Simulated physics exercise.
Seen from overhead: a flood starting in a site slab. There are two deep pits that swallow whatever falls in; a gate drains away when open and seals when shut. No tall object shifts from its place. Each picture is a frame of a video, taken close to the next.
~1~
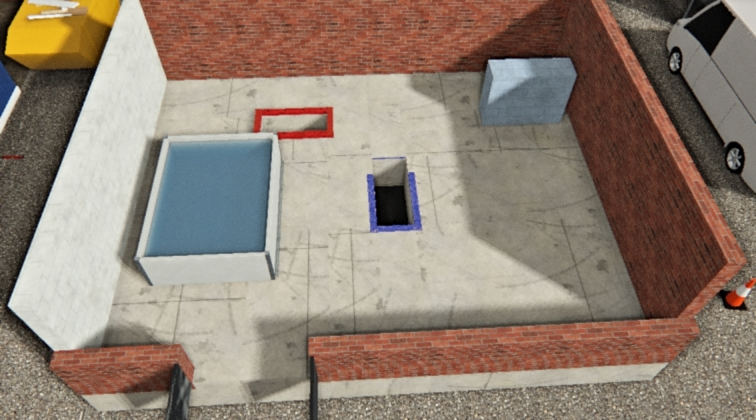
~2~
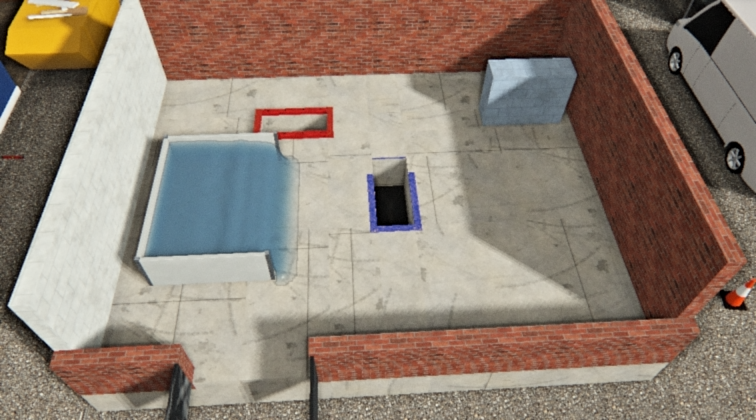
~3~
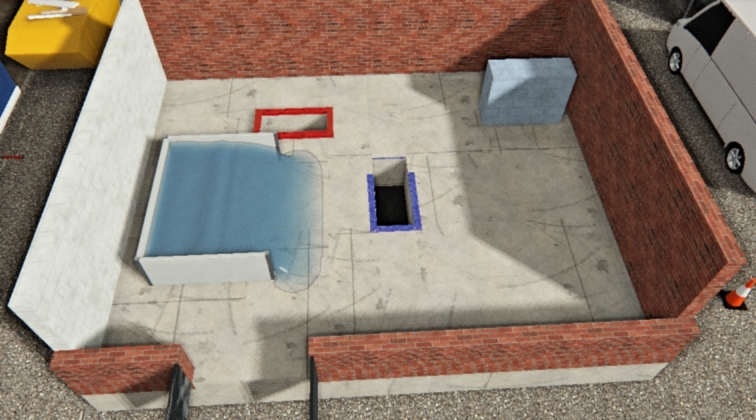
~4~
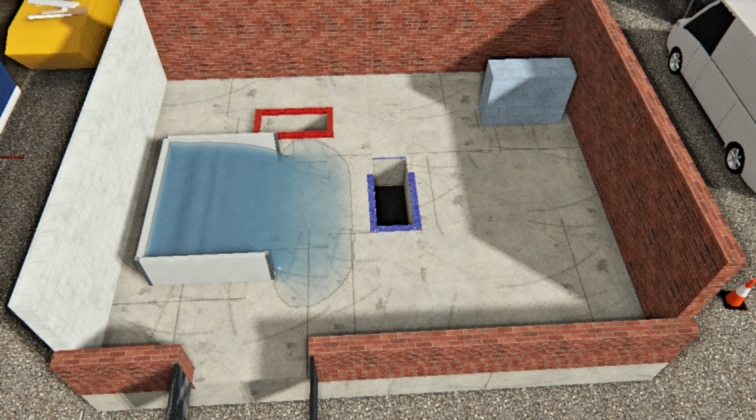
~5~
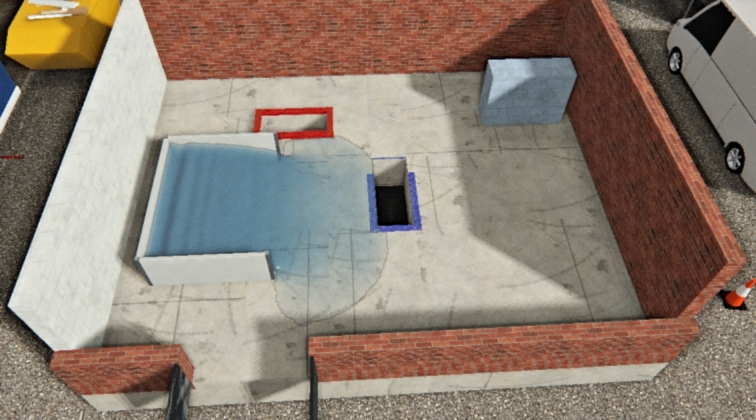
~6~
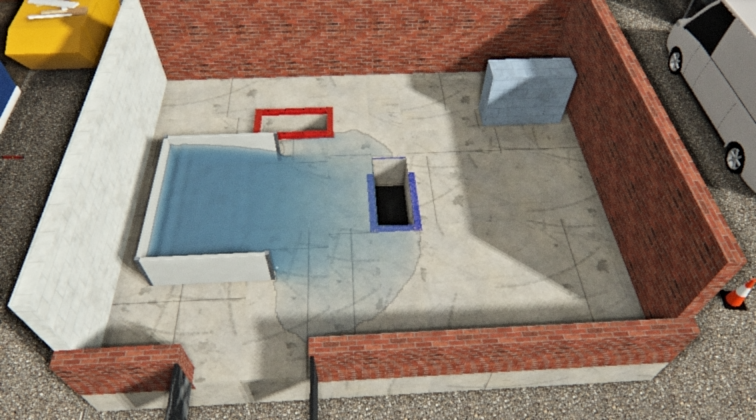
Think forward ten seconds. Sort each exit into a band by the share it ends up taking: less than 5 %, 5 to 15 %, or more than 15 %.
Bands: Gate: Less than 5 %; blue pit: More than 15 %; red pit: Less than 5 %.
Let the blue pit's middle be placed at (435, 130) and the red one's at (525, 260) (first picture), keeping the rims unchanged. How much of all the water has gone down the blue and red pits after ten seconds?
Parts in a hundred: Blue 30, red 8.
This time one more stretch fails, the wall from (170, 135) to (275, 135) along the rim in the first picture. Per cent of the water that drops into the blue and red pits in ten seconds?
For blue it's about 6 per cent, and for red about 14 per cent.
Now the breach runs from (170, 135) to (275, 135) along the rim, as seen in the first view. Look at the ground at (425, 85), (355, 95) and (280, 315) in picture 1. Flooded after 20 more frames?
In the order asked: Sodden, sodden, out of reach.
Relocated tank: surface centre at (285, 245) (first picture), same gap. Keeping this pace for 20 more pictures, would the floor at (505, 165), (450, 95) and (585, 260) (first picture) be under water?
In order: Inundated, then unflooded, then inundated.
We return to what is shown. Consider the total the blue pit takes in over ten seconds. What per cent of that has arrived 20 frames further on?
About 70 per cent.
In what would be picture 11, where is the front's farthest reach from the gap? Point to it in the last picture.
By then the tip should be at about (551, 254).
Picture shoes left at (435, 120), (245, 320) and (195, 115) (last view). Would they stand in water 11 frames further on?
The readings in sequence are watered, waterless, waterless.
A moment on, water covers 30 % of the floor; the gate 0 %, the blue pit 12 %, the red pit 0 %.
Next, water covers 50 % of the floor; the gate 0 %, the blue pit 24 %, the red pit 0 %.
Then, water covers 55 % of the floor; the gate 0 %, the blue pit 34 %, the red pit 0 %.
Later, water covers 60 % of the floor; the gate 0 %, the blue pit 40 %, the red pit 0 %.
In the end, water covers 75 % of the floor; the gate 1 %, the blue pit 50 %, the red pit 0 %.
